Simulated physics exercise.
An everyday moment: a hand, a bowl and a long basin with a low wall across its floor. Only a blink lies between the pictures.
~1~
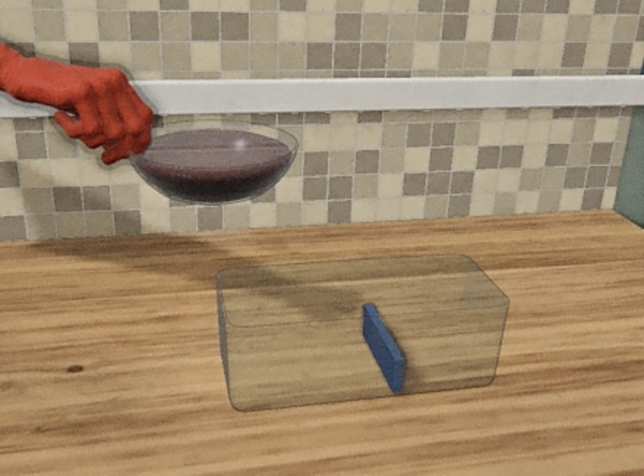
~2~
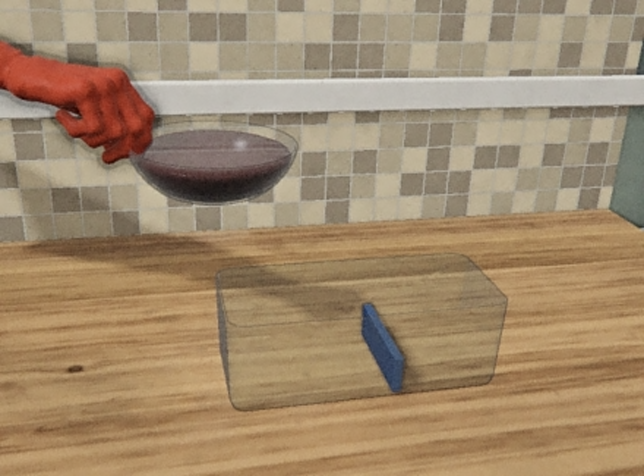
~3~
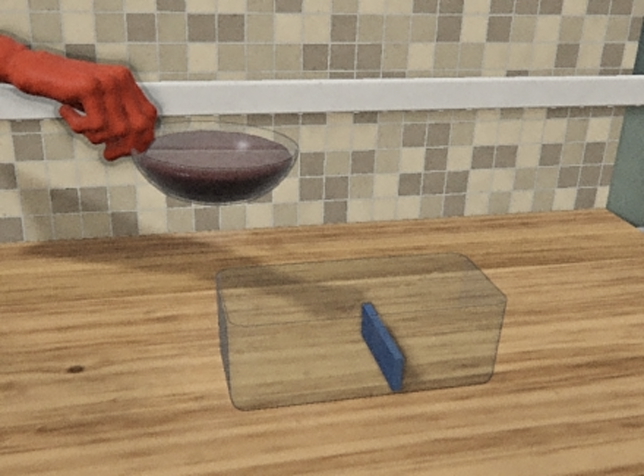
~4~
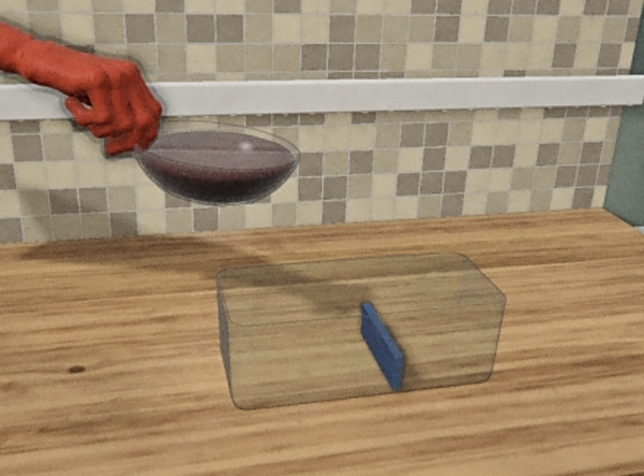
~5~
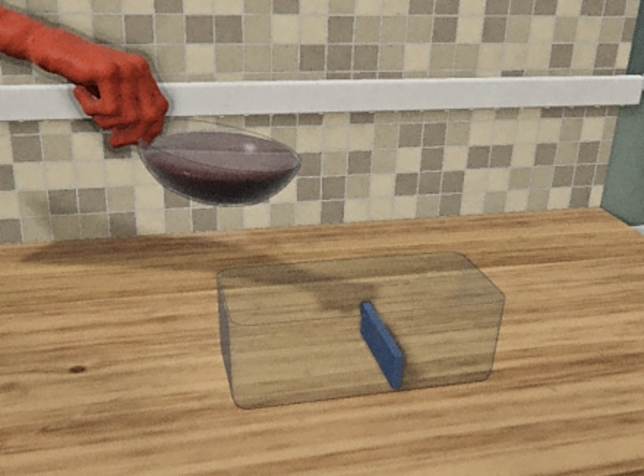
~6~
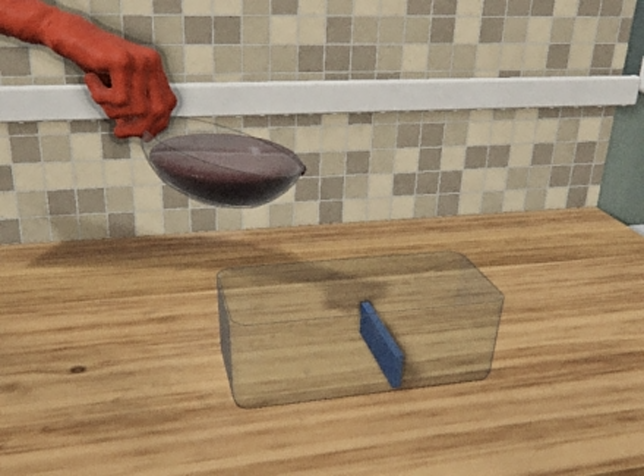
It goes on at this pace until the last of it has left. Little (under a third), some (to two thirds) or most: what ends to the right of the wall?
In the end less than a third is right of the wall.
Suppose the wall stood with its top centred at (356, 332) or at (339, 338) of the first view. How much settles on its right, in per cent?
First some 35, then 60 per cent.
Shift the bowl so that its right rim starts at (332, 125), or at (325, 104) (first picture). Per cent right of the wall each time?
First some 45, then 45 per cent.
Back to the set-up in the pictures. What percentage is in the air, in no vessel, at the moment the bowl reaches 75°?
Roughly 30 in a hundred.
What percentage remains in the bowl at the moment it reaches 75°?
About 10 per cent.
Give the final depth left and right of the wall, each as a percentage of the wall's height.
Left about 60, right about 0.
A moment on, the bowl is tipped on its side and 10 per cent is still to pour, 56 is left of the wall and 1 right of it.
Next, the bowl is tipped right over and 0 per cent is still to pour, 92 is left of the wall and 4 right of it.
Then the bowl is tipped right over and 0 per cent is still to pour, 92 is left of the wall and 5 right of it.
Later the bowl is tipped right over and 0 per cent is still to pour, 92 is left of the wall and 5 right of it.
At rest 92 per cent lies left of the wall, 5 right of it and 3 outside.
